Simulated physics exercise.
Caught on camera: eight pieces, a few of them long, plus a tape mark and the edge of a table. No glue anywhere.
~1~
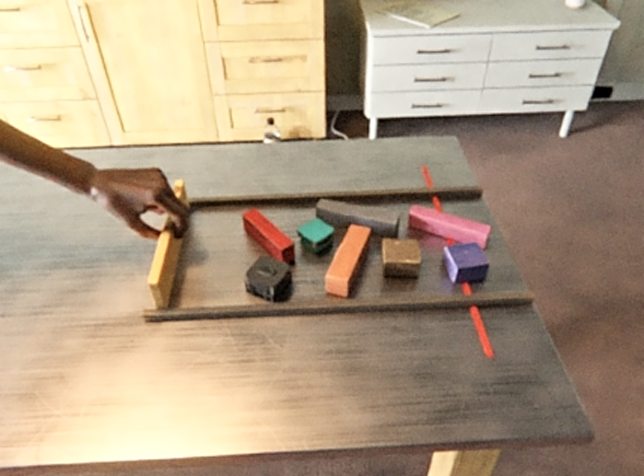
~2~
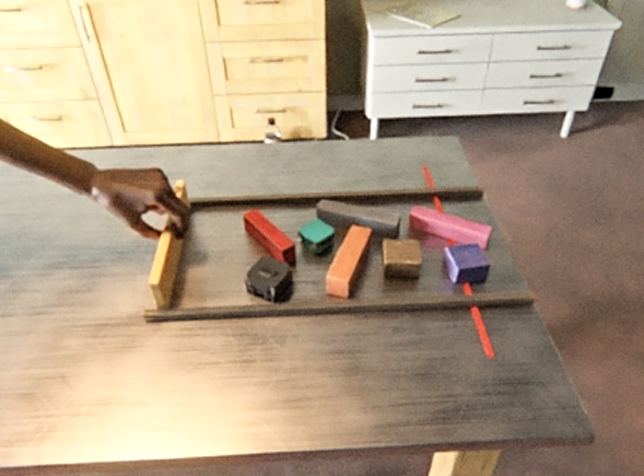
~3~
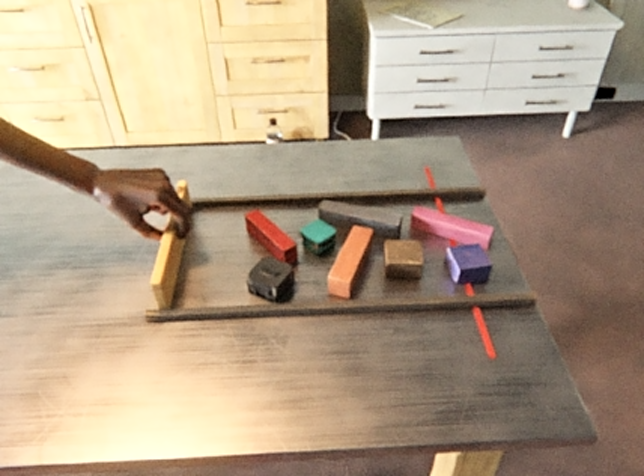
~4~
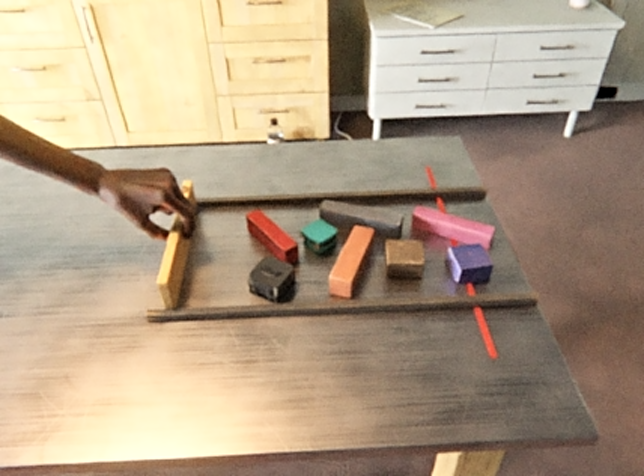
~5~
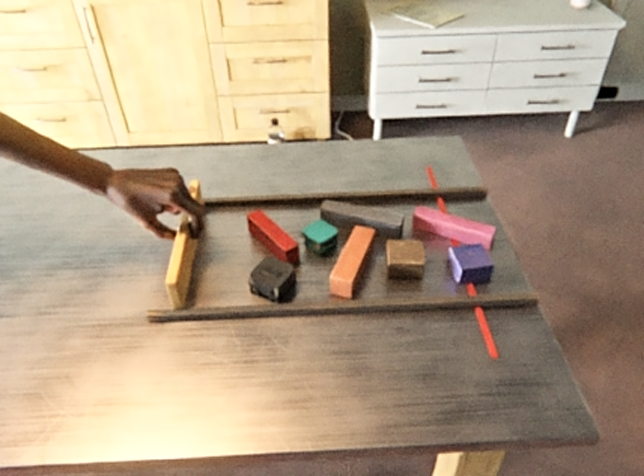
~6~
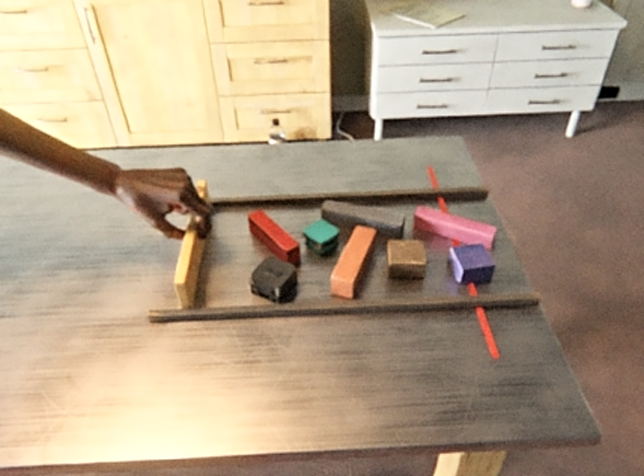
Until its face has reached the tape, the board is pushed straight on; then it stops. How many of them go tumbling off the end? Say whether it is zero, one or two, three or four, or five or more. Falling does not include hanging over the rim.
Count: One or two.
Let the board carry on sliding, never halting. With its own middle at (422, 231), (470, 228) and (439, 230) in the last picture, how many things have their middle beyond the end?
Per position: 1 / 5 / 2.
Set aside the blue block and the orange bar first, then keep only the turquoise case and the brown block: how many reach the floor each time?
First 0, then 1.
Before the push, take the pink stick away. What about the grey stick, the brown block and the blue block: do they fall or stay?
Well, the grey stick is left in place, the brown block topples off and the blue block topples off.
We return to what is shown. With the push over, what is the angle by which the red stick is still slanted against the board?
Around 0 degrees.
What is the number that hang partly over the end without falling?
I make it 3.
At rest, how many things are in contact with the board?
The count is 2.
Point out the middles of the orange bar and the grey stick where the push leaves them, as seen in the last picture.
You'll see the orange bar at (519, 260), with the grey stick at (505, 221).
A little later, none off yet; blue block at rest near (471, 263); pink stick at rest near (454, 227); brown block at rest near (406, 259).
Next, none off yet; blue block moving near (480, 265); pink stick at rest near (454, 227); brown block shifted about its own width near (439, 261).
Later still, none off yet; blue block tilted well over near (548, 277); pink stick shifted a little near (475, 215); brown block shifted well along near (508, 264).
When it is over, the number that fall off is one or two; down, brown block and blue block.
